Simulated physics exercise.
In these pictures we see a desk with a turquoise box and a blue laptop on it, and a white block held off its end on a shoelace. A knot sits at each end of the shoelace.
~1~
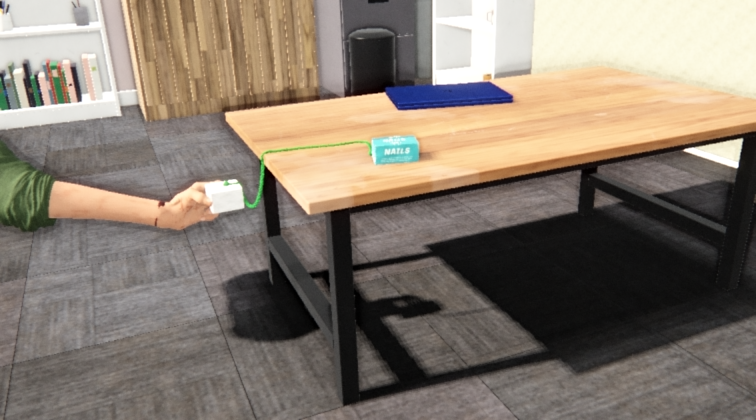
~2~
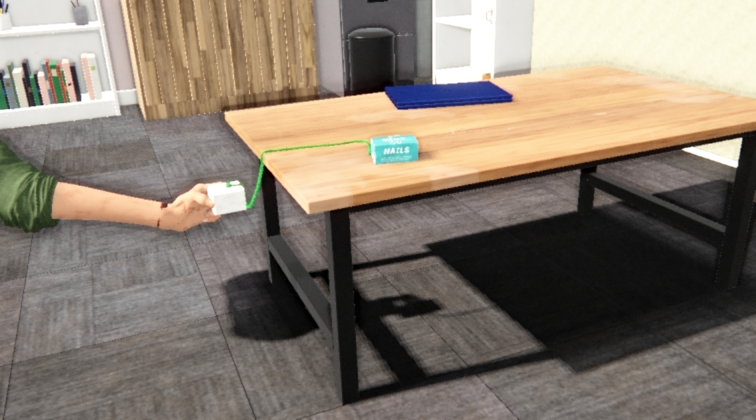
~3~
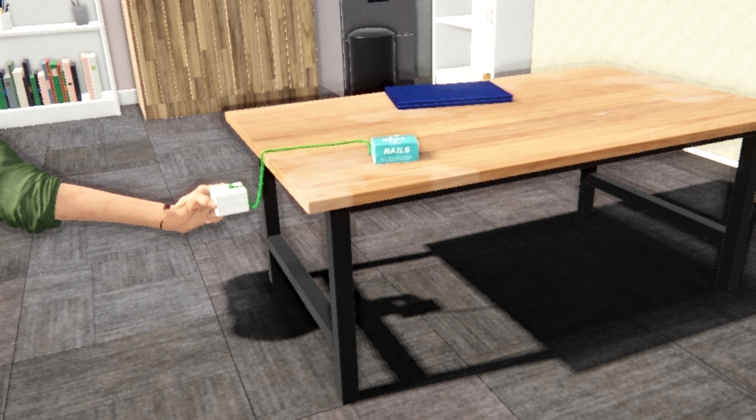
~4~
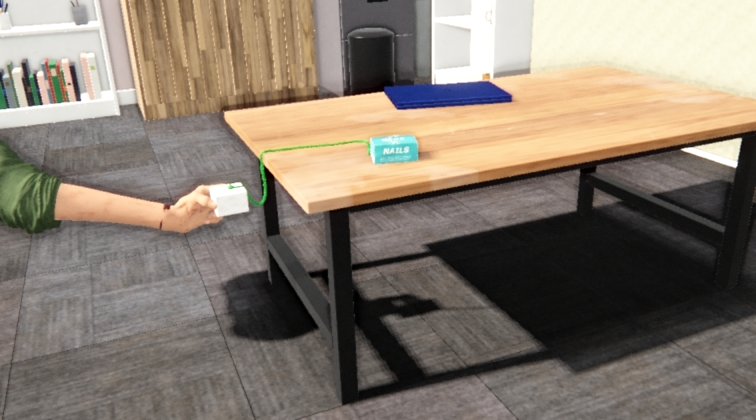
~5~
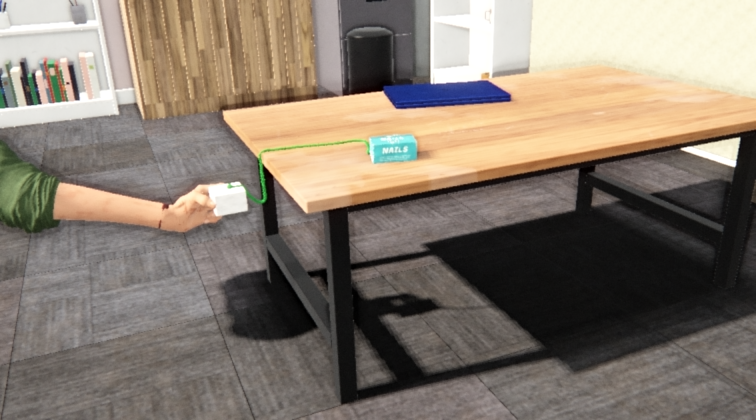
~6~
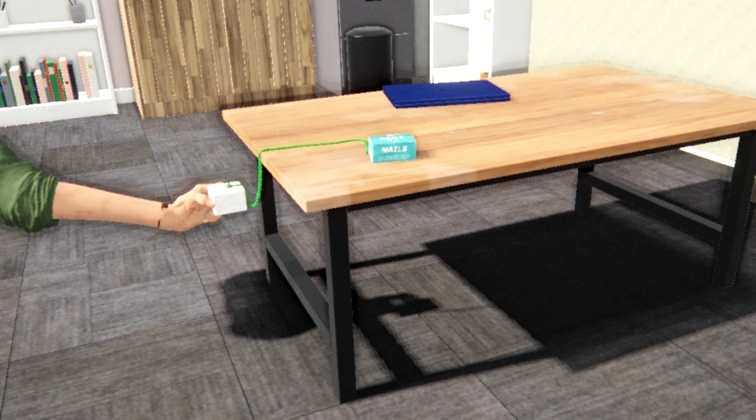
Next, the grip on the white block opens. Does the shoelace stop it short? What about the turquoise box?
By the end the white block has gone all the way down, and the turquoise box has been taken down too.
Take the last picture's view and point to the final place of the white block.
Its centre point is at (239, 333).
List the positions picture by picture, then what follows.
In the first frame, white block (225, 196); blue laptop (447, 91); turquoise box (395, 140).
In the second frame, white block (227, 198).
In the third frame, white block (230, 199).
In the fourth frame, white block (229, 200); shoelace through (349, 142) (284, 150).
In the fifth frame, white block (228, 199); shoelace through (348, 142) (283, 149).
In the sixth frame, white block (227, 198); blue laptop (444, 90); turquoise box (392, 138); shoelace tied to the box, with little slack.
Then, 0.36 s past the final frame, block on the floor near (249, 328); laptop still; box tugged along near (331, 148).
Then, 0.78 s past the final frame, block on the floor near (239, 333); laptop still; box down on the floor.
When it is over, block on the floor near (239, 333); laptop still; box down on the floor. The white block drops all the way and the turquoise box is dragged off.
